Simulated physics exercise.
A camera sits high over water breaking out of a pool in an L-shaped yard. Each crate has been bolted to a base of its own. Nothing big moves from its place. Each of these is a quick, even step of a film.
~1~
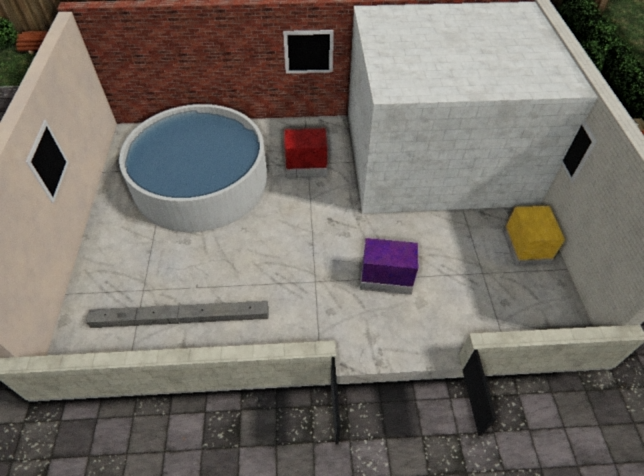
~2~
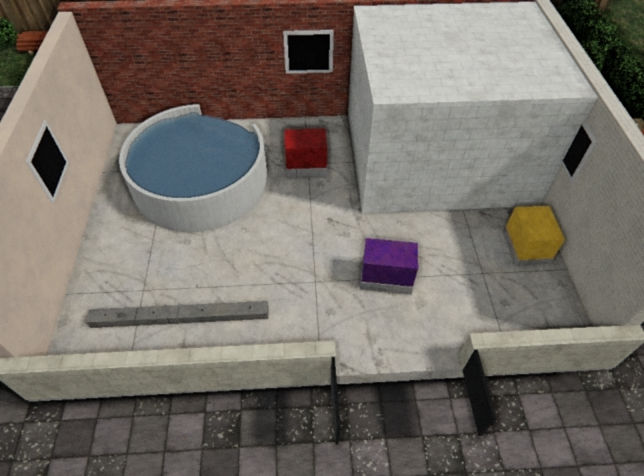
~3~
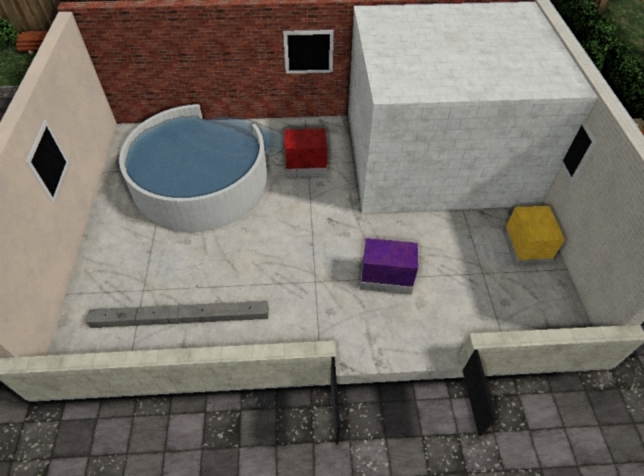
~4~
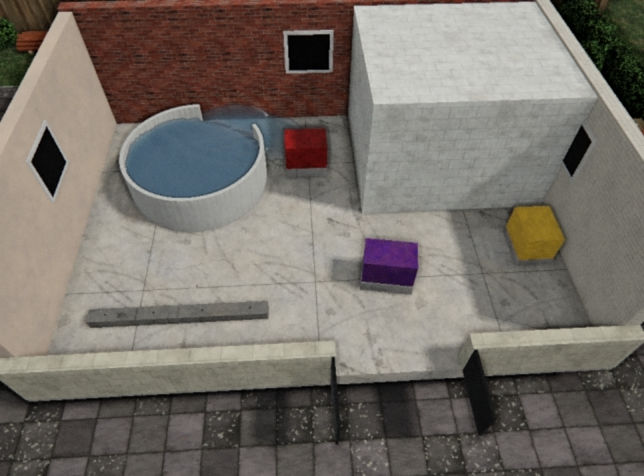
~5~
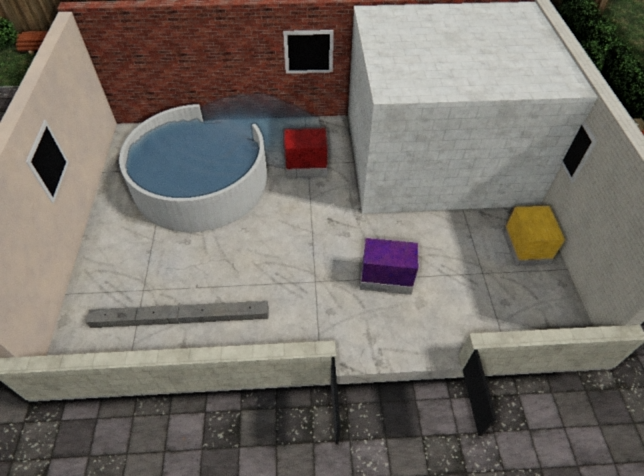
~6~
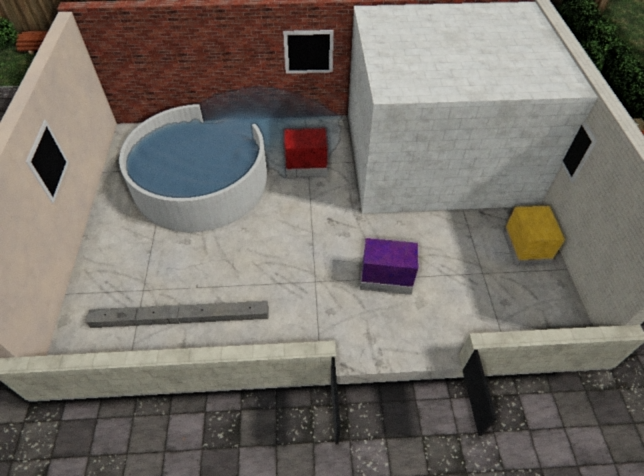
Water in a round white tank at the left sits still, then breaks out through a gap on the far side and spreads in a thin sheet toward the brick wall and rightward behind a red block. The walled, pale-paved yard is seen from high above by an unmoving camera. A large white block, purple and yellow blocks, and a low grey beam stay still.
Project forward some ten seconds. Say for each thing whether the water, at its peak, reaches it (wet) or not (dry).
One by one: The purple crate is missed, the yellow crate is missed, the red crate is caught.
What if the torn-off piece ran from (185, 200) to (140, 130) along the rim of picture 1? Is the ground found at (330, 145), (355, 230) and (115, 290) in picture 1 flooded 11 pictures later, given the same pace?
Spared; spared; drenched.
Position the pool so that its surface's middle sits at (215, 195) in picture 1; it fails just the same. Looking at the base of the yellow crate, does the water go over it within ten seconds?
Yellow crate: Unaffected.
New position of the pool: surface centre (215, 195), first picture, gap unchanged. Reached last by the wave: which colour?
Answer: The crate marked yellow.
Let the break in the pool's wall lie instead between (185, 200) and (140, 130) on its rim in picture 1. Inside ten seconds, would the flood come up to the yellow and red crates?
First the yellow crate: It is hit; then the red crate: It is left alone.
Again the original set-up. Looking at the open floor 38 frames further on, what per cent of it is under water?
That works out at 80 %.
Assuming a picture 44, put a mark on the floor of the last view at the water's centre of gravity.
The balance point is around (220, 205).
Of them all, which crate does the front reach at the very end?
Pick: The one in yellow.
A moment on, water covers 15 % of the floor; the purple crate not reached, the yellow crate not reached, the red crate water round its plinth.
Next, water covers 30 % of the floor; the purple crate water round its plinth, the yellow crate not reached, the red crate water round its plinth.
Then, water covers 60 % of the floor; the purple crate water round its plinth, the yellow crate not reached, the red crate water round its plinth.
Later, water covers 80 % of the floor; the purple crate water round its plinth, the yellow crate water round its plinth, the red crate water round its plinth.
In the end, water covers 95 % of the floor; the purple crate stayed above the water, the yellow crate stayed above the water, the red crate was topped.
